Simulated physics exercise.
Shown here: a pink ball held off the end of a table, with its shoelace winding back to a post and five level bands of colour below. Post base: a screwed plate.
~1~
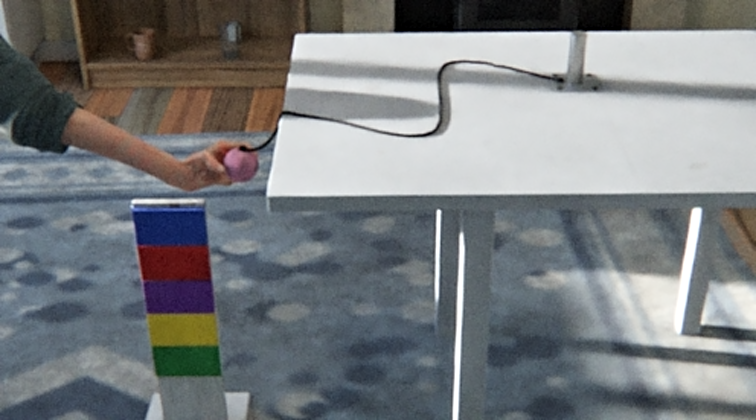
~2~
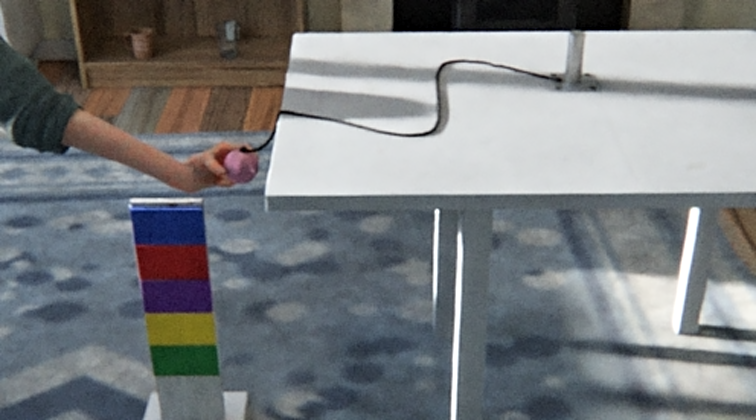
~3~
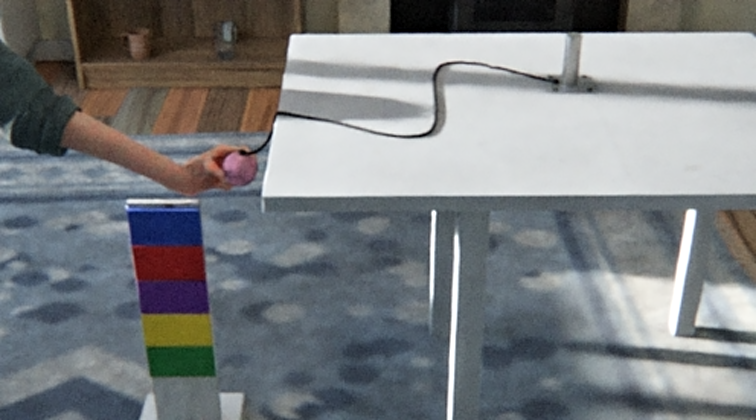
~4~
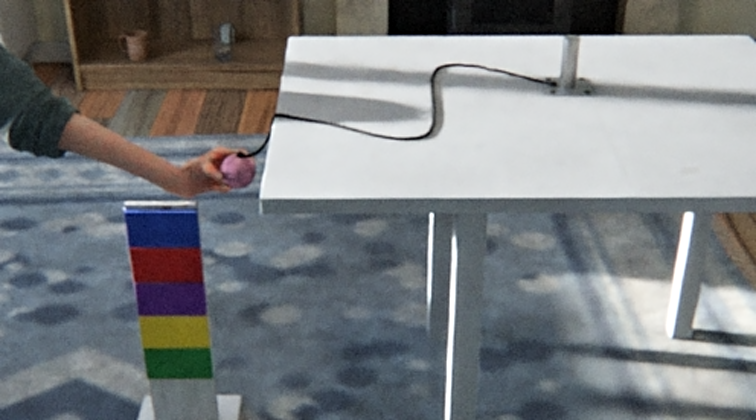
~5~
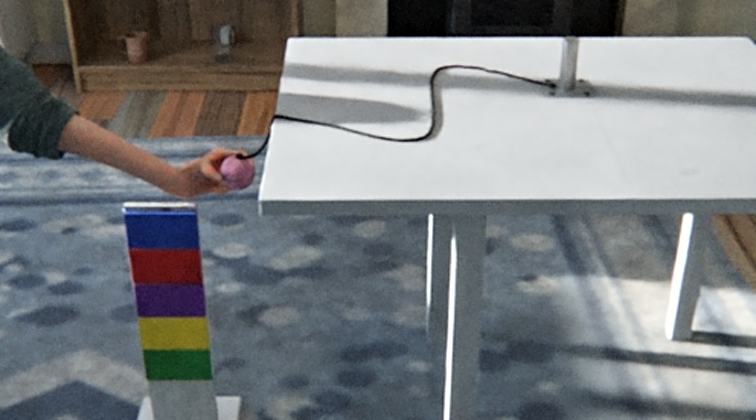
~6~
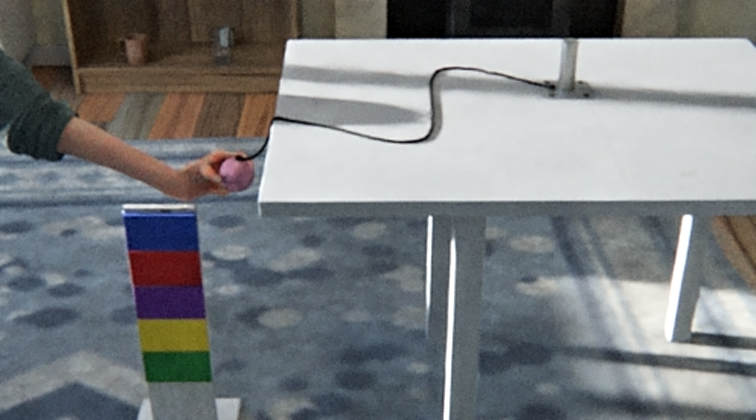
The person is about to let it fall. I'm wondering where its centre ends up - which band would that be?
That would be the yellow band.
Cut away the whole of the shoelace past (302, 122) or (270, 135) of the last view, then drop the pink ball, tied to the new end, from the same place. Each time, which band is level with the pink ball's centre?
Per try - 1: Red; 2: Purple.
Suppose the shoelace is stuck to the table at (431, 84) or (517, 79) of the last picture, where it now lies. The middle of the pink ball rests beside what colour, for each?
Taking the two tries in turn, you'd get purple and then yellow.
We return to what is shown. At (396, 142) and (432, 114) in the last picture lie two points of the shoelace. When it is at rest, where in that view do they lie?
Final positions are (278, 151) and (310, 99), in that order.
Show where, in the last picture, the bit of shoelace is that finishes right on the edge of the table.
In the last picture it is at roughly (432, 128).
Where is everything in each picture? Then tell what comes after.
In the first frame, pink ball (241, 165); blue (170, 228); red (174, 264); purple (179, 298); yellow (183, 331); green (187, 362).
In the second frame, pink ball (241, 167); shoelace through (517, 70) (442, 66) (439, 101) (409, 135) (320, 118).
In the third frame, pink ball (240, 169).
In the fourth frame, pink ball (238, 172); shoelace through (512, 74) (437, 70) (433, 105) (404, 139) (315, 122).
In the fifth frame, pink ball (238, 173).
In the sixth frame, pink ball (237, 175); shoelace through (510, 77) (435, 73) (432, 108) (403, 142) (314, 125).
Soon after, ball near (290, 322); level with yellow.
After that, ball near (287, 316); level with yellow.
In the end, ball near (289, 318); level with yellow. The shoelace holds its middle at yellow.
